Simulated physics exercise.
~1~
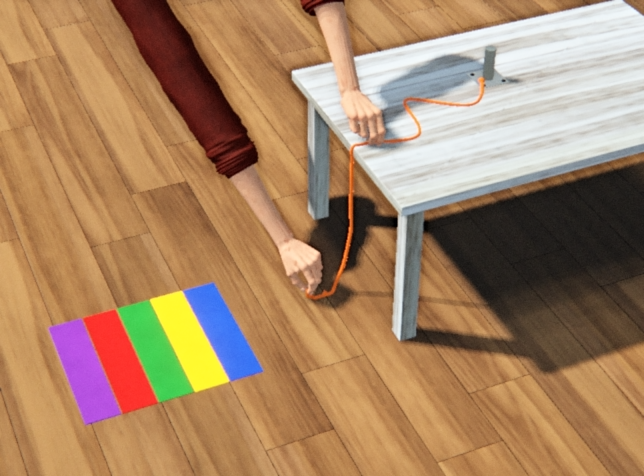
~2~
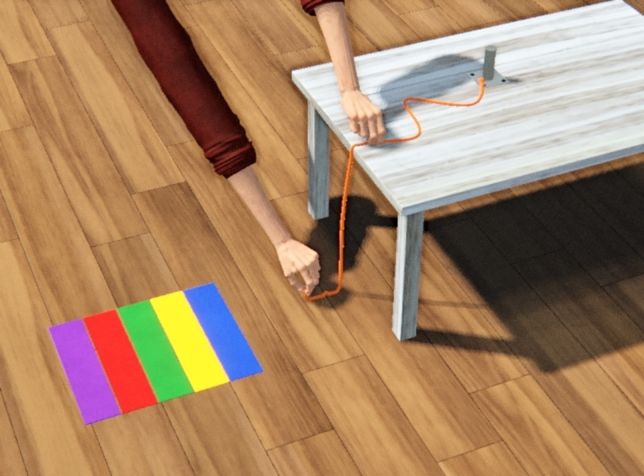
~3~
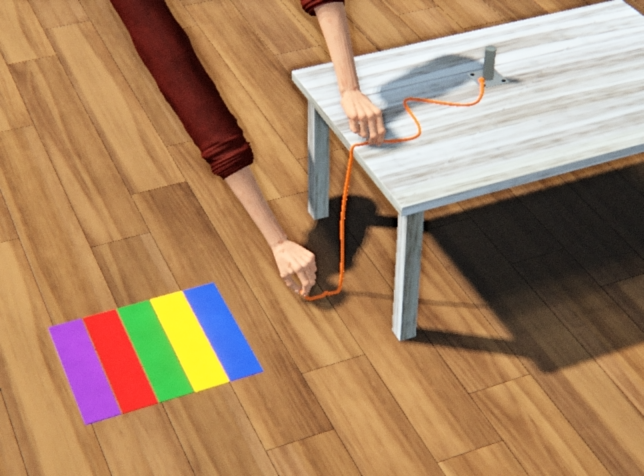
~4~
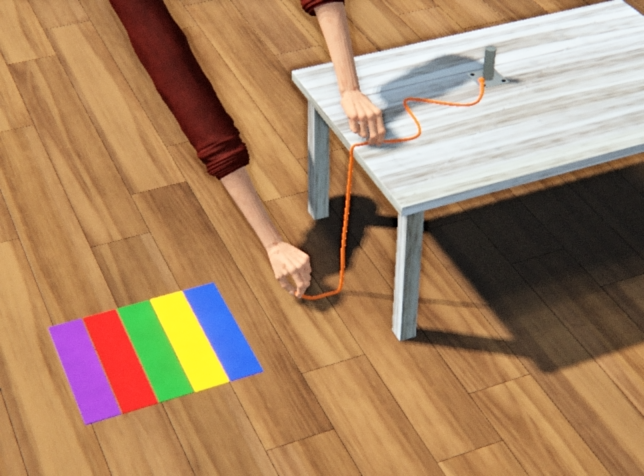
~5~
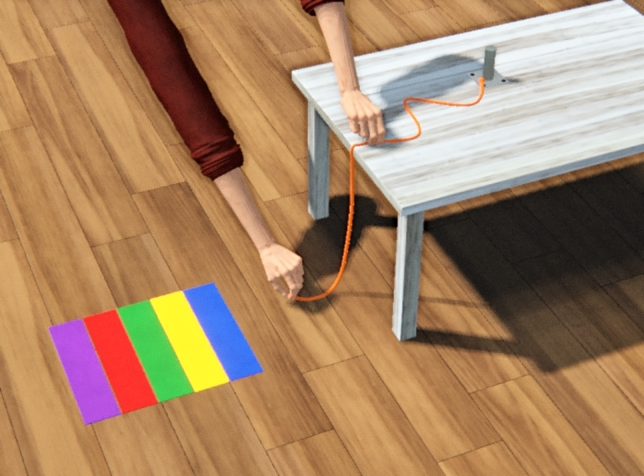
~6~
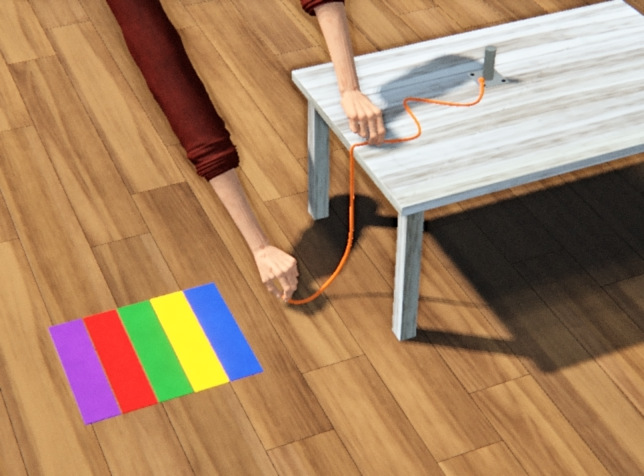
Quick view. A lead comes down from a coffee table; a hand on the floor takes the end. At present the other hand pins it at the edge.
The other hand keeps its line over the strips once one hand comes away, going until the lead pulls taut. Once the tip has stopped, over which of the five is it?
Over the red strip.
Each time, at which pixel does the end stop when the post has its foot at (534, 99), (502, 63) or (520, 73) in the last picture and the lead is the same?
Try 1 about (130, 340), try 2 about (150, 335), try 3 about (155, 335).
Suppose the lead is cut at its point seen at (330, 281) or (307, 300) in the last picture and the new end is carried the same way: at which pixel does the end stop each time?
First (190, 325), then (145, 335).
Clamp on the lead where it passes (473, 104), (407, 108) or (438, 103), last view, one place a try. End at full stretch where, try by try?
Try one gives (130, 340), try two (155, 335), and try three (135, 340).
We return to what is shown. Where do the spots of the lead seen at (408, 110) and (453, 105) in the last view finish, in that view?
The first lands at (370, 119), while the second lands at (425, 99).
A little later, end near (168, 329); over yellow.
Next, end near (132, 340); over red.
When it is tight, end near (109, 346); over red. It halts on the red strip.
